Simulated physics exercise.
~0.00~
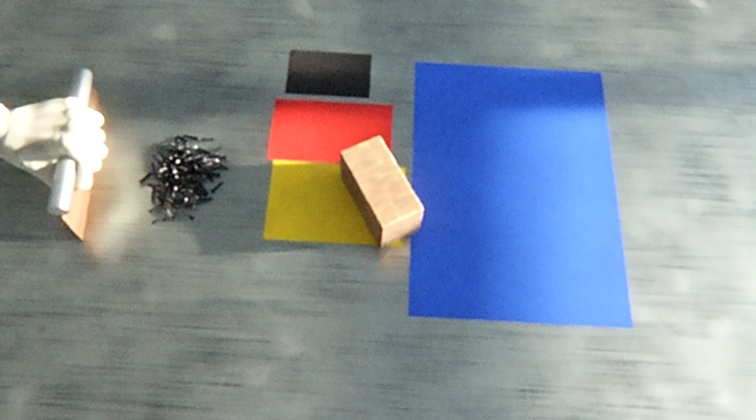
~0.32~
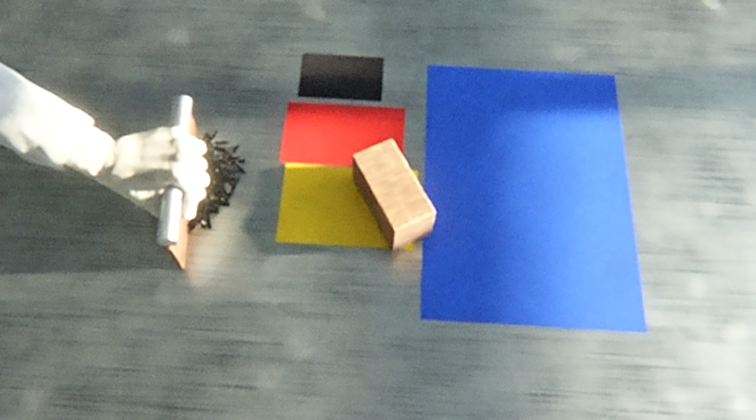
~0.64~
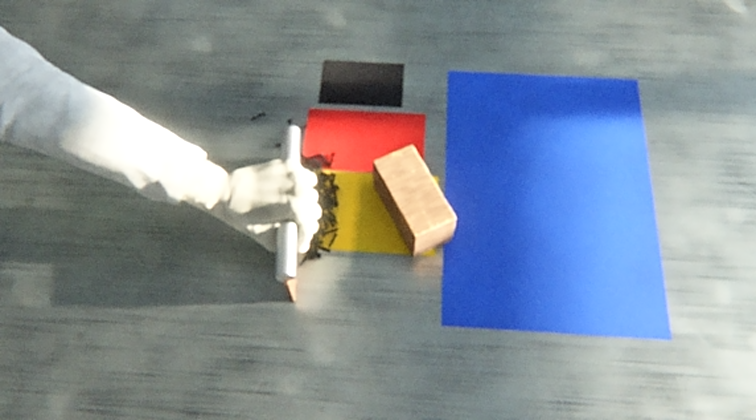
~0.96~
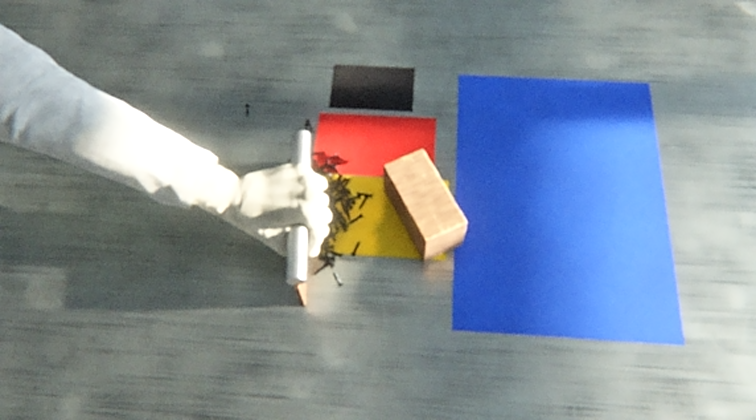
On a grey surface with coloured sheets and a fixed block, a white-gloved hand pushes a scraper to the right, sweeping a pile of black screws along until it stops, leaving most of them on the yellow sheet, with some on the red and some off the sheets.
